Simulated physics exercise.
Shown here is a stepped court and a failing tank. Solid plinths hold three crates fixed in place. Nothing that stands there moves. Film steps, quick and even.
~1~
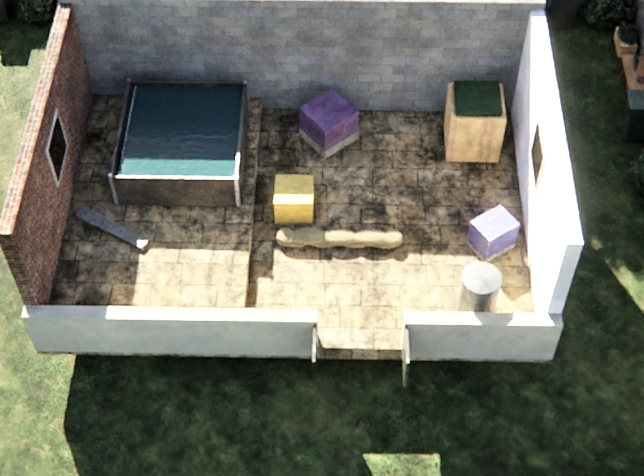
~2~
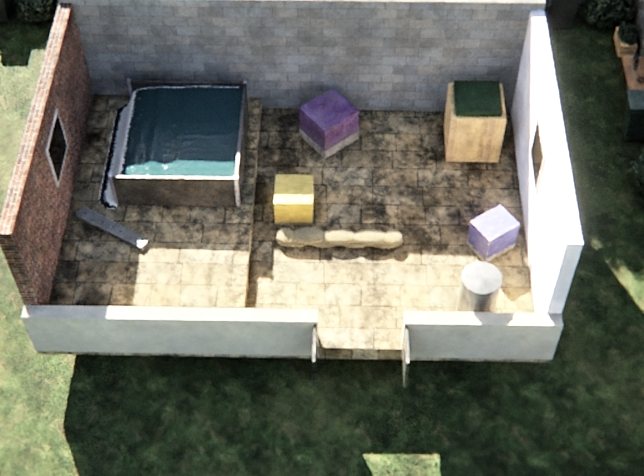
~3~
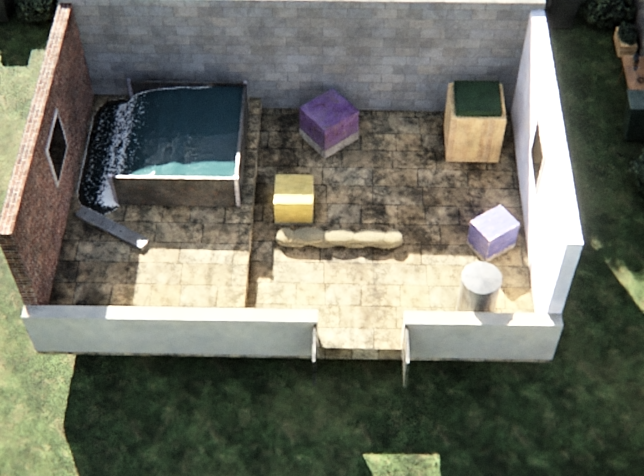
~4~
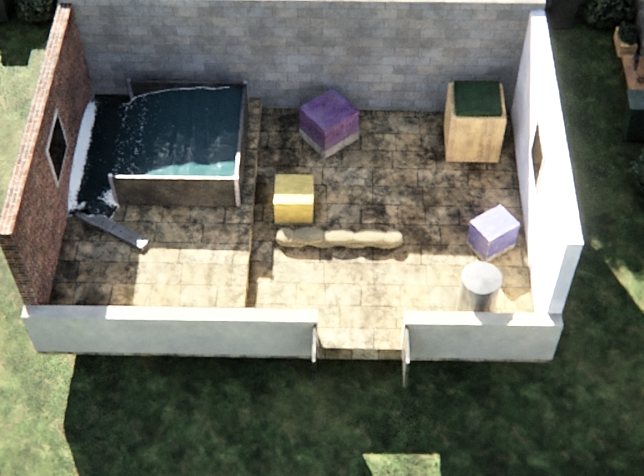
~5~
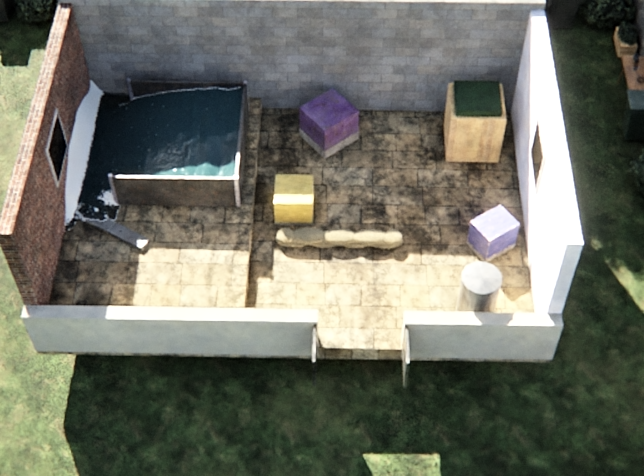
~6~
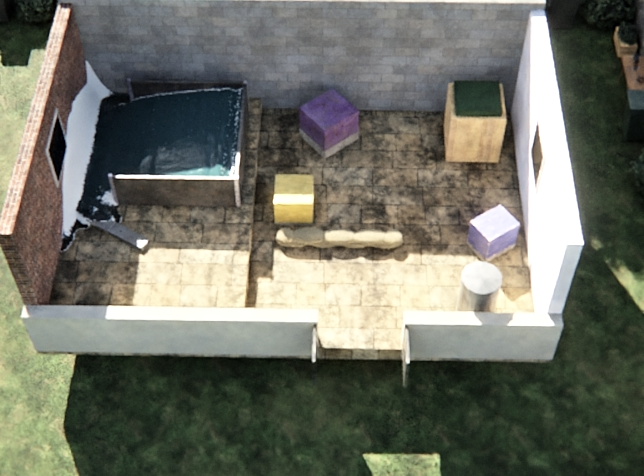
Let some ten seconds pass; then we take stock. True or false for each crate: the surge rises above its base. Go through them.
Purple crate: True; blue crate: True; yellow crate: True.
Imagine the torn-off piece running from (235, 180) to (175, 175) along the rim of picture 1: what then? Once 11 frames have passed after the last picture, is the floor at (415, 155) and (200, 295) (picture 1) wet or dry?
The first spot is unreached, the second submerged.
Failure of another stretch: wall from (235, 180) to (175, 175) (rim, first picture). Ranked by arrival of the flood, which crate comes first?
That would be the yellow crate.
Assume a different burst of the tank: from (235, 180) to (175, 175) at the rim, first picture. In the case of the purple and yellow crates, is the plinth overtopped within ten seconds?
In my view the purple crate is never reached, and the yellow crate is never reached.
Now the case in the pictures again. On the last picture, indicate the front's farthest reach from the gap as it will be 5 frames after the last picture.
The wet edge reaches furthest near (46, 320).
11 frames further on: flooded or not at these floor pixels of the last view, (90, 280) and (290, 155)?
Taking the two points in turn, the first is waterlogged and the second is spared.
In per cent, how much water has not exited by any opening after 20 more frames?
Estimate: Close to 100 %.
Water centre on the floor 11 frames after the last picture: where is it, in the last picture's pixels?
At about (143, 167).
A moment on, water covers 15 % of the floor; the purple crate not reached, the blue crate not reached, the yellow crate not reached.
Next, water covers 30 % of the floor; the purple crate water round its plinth, the blue crate not reached, the yellow crate not reached.
Then, water covers 55 % of the floor; the purple crate water round its plinth, the blue crate not reached, the yellow crate water round its plinth.
Later, water covers 85 % of the floor; the purple crate water round its plinth, the blue crate water round its plinth, the yellow crate water round its plinth.
In the end, water covers 95 % of the floor; the purple crate was topped, the blue crate was topped, the yellow crate was topped.
